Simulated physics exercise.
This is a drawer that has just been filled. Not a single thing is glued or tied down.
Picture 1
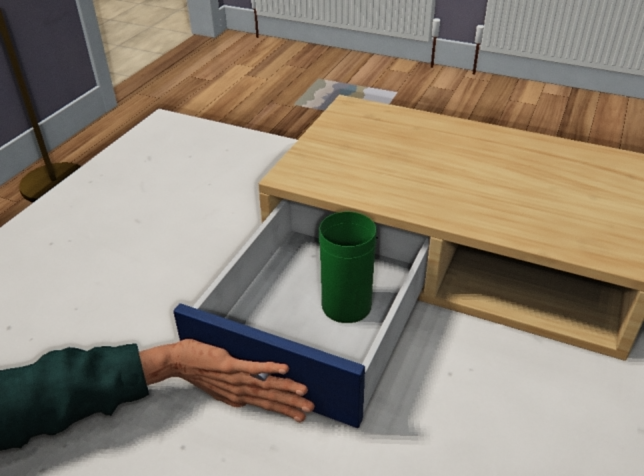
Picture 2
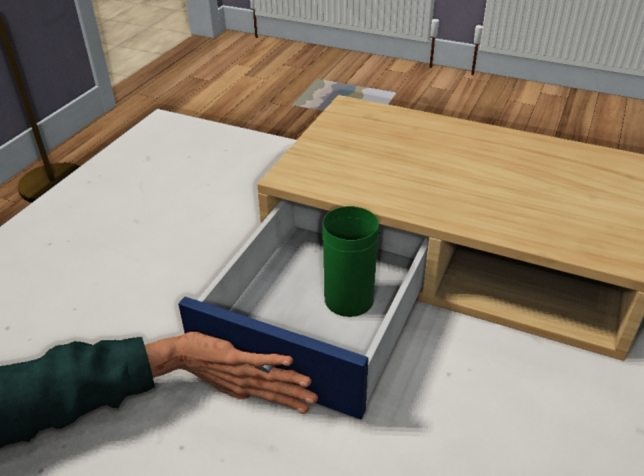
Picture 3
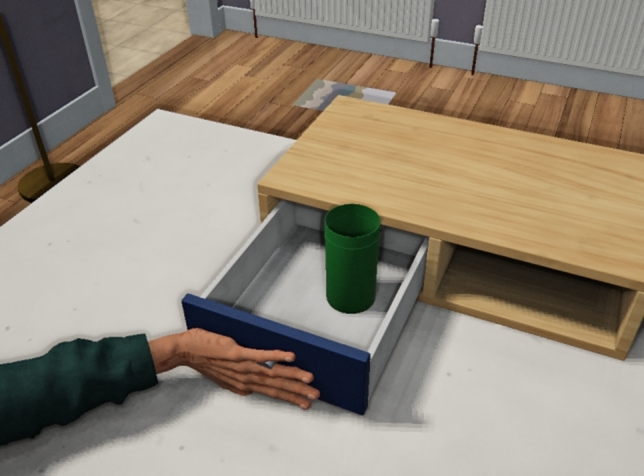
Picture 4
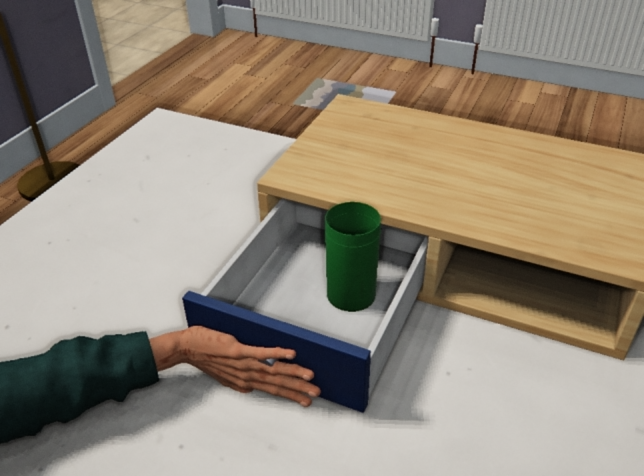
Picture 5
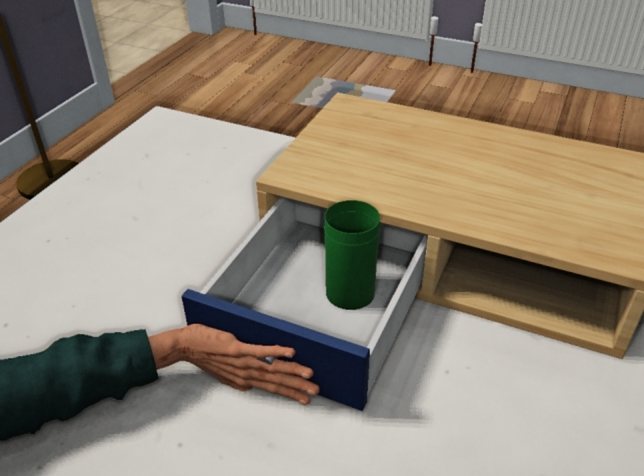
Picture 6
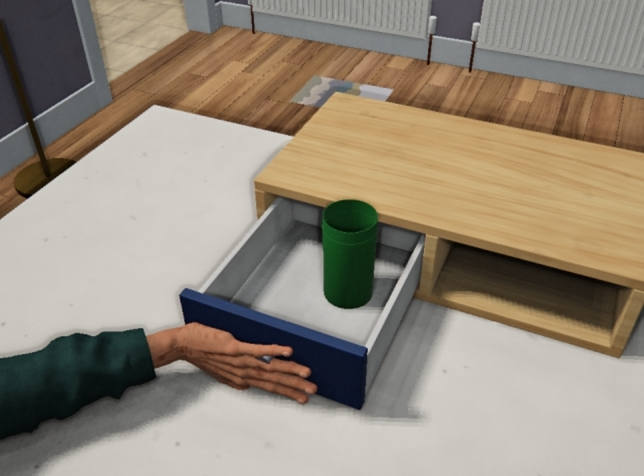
A hand pushes the open blue-fronted drawer slightly inward, with a green beaker standing inside.
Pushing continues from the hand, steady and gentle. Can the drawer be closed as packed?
Wedged.
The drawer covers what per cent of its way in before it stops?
It comes to rest at close to 60 per cent, I'd say.
Then, 0.30 s on from there, drawer starting in.
Then, 0.48 s on from there, drawer about half in.
In the end, the drawer will not close.
